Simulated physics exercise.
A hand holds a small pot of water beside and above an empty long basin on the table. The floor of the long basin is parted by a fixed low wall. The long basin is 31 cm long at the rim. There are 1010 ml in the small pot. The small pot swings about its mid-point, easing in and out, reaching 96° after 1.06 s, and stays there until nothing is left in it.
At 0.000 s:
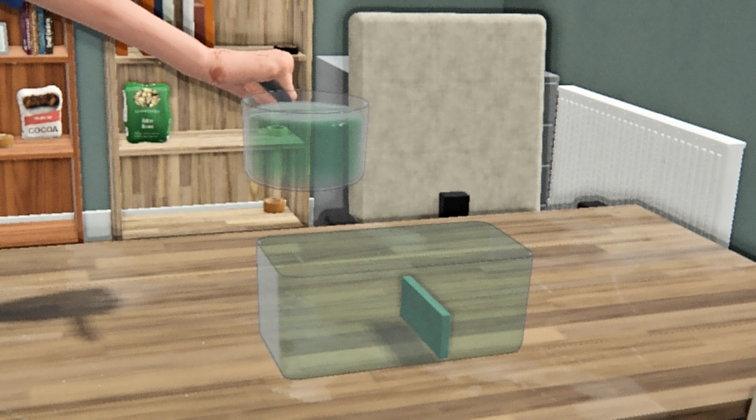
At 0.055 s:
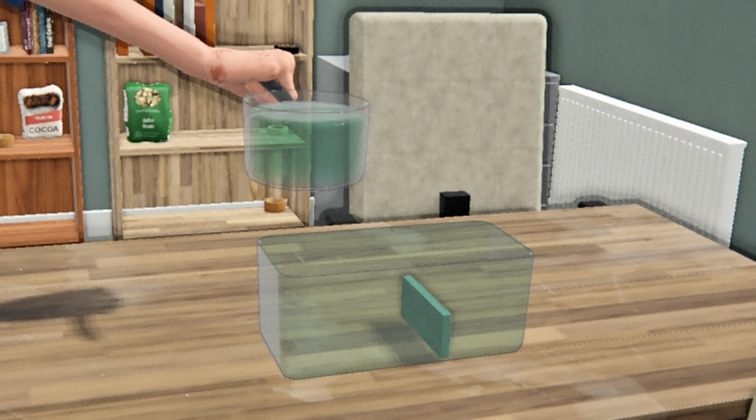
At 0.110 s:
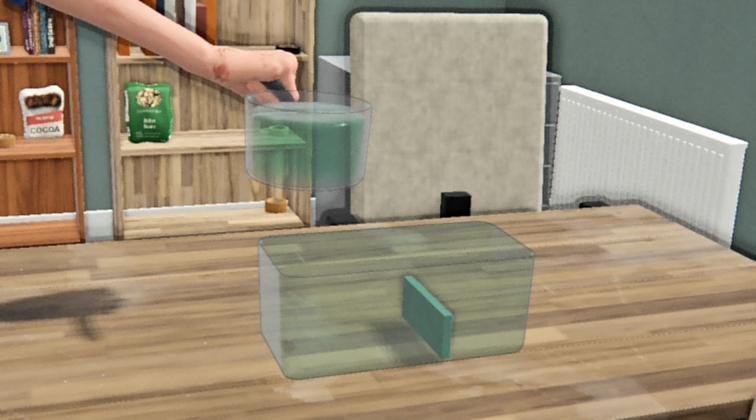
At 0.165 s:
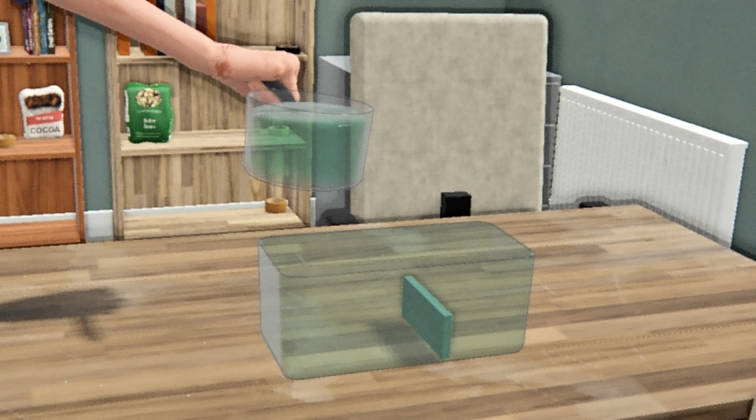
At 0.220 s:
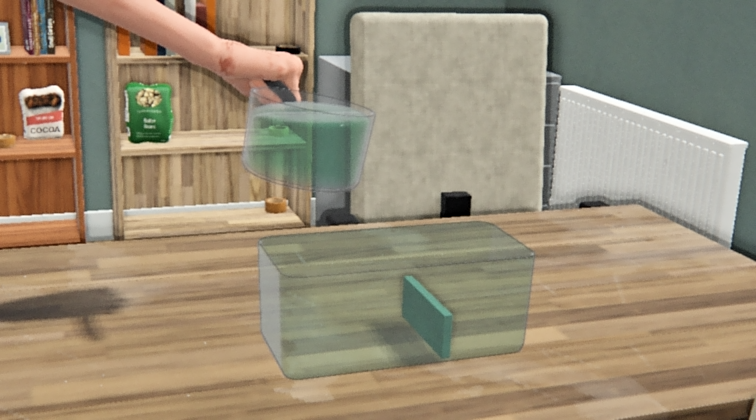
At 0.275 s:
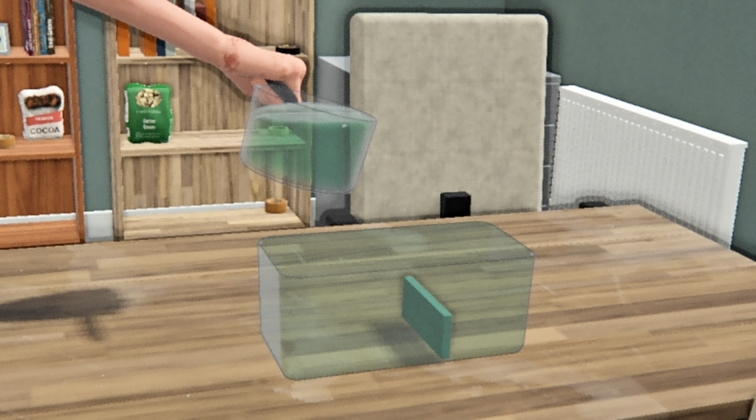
In this clip, a hand holds a clear round pot of greenish water above a long transparent basin with a small teal wall inside on a wooden table, and the pot slowly tilts, its right side dipping slightly.
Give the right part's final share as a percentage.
Roughly 39 per cent is past the wall.
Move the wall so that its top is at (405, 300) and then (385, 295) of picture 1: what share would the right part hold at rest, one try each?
In turn about 65 and 90 per cent.
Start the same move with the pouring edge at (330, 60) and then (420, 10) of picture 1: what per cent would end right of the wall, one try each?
First 0, then 75 per cent.
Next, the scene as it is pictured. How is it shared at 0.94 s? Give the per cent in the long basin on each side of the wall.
Some 32 per cent left and 38 right.
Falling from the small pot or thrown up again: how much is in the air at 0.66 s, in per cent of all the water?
About 26 per cent.
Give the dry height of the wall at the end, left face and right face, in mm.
Left about 34 mm, right about 28 mm.
Then, 0.66 s in, the tilt is 66° and 62 per cent is still to pour, 6 is left of the wall and 5 right of it.
Then, 0.94 s in, the tilt is 93° and 17 per cent is still to pour, 32 is left of the wall and 38 right of it.
Then, 1.24 s in, the tilt is 96° and 3 per cent is still to pour, 54 is left of the wall and 39 right of it.
Then, 1.56 s in, the tilt is 96° and 1 per cent is still to pour, 59 is left of the wall and 39 right of it.
Finally, 60 per cent lies left of the wall, 39 right of it and 1 outside.
